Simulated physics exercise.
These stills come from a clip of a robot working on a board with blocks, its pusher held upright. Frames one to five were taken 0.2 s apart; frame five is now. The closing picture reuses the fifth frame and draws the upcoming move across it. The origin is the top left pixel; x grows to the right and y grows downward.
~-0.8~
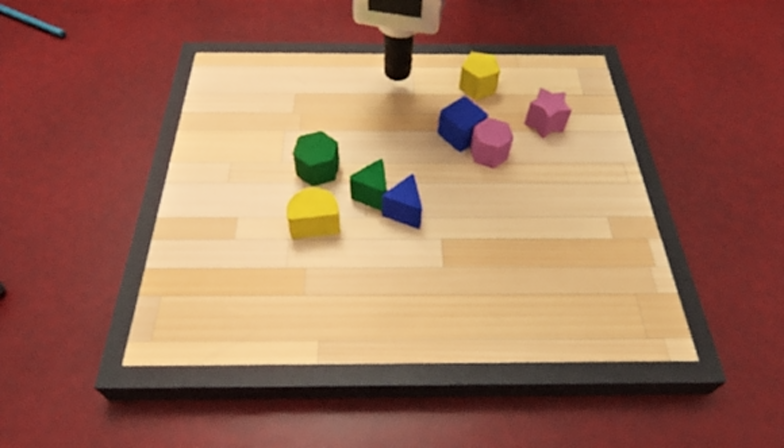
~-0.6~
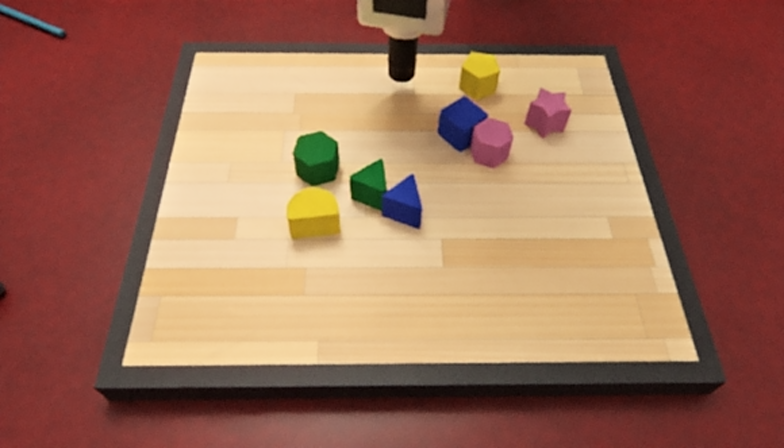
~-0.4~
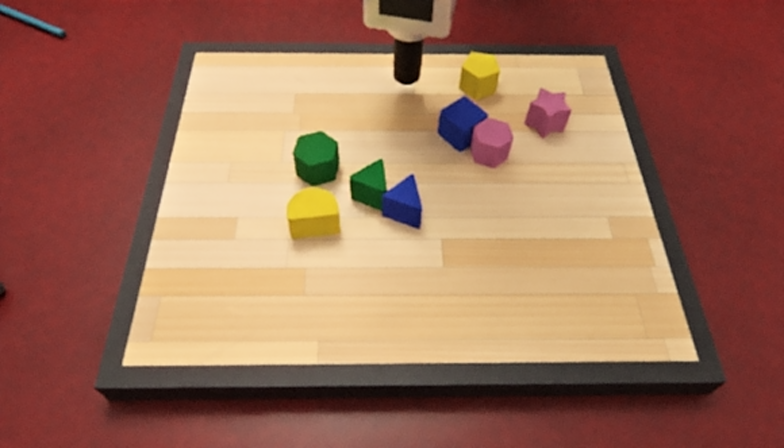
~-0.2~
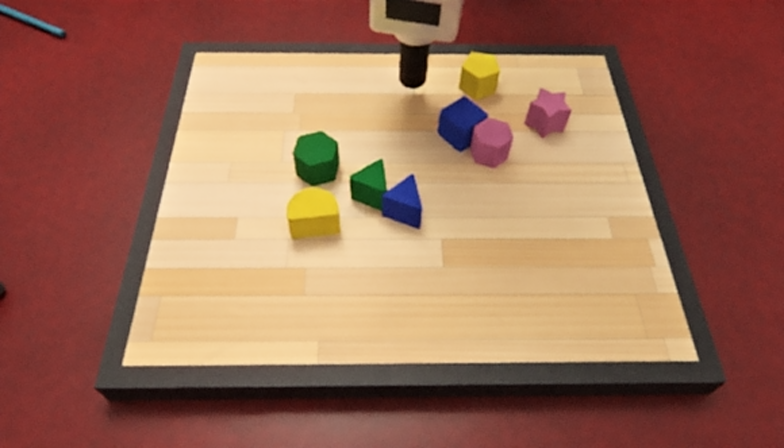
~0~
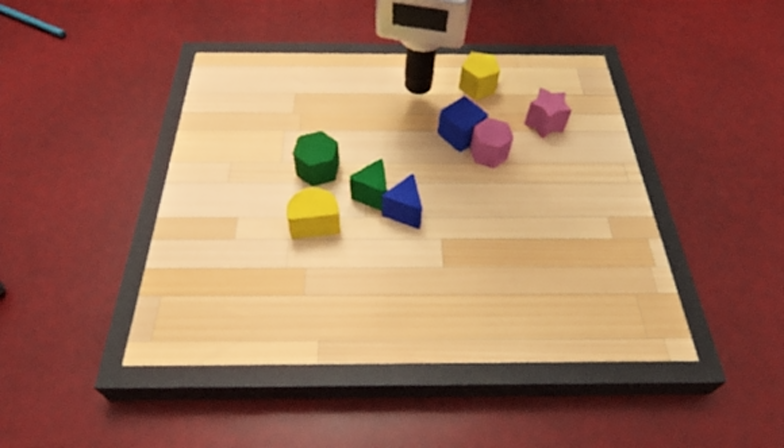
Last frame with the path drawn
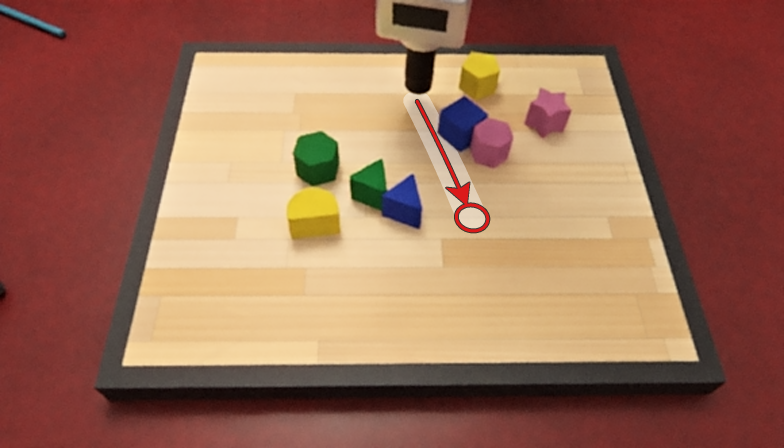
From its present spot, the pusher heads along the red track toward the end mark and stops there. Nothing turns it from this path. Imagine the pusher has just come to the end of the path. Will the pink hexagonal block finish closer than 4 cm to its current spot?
My answer is yes.
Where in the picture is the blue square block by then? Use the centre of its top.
Put as a pixel place, it's (478, 126).
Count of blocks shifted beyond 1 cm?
The count is two.
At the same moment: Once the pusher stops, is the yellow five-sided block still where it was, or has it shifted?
Once the path is done, it remains where it sat before.
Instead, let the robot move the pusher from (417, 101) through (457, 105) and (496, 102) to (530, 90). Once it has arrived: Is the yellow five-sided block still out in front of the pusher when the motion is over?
It seems not.
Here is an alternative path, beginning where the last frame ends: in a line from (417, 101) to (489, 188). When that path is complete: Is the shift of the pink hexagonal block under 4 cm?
I believe not.
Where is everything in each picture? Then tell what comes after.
The first picture shows pusher's lower end at (398, 73); blue three-sided block at (406, 192); blue square block at (464, 113); yellow five-sided block at (482, 64); pink hexagonal block at (494, 132).
The second picture shows pusher at (402, 74); blocks still.
The third picture shows pusher at (407, 77); blocks still.
The fourth picture shows pusher at (413, 80); blocks still.
The fifth picture shows pusher at (418, 86); blue three-sided block at (406, 192); blue square block at (464, 113); yellow five-sided block at (482, 64); pink hexagonal block at (494, 132).
Drawn move, in a line from (417, 101) to (472, 218).
What follows on the original path. One third of the way, pusher at (437, 122); blue square block at (472, 119), turned 30° anticlockwise; pink hexagonal block at (507, 135).
Two thirds of the way, pusher at (456, 161); blue square block at (478, 126), turned 65° anticlockwise; pink hexagonal block at (520, 137), turned 15° clockwise.
At the end, pusher at (475, 204); blue three-sided block still; blue square block at (478, 126), turned 65° anticlockwise; yellow five-sided block still; pink hexagonal block at (520, 137), turned 15° clockwise.
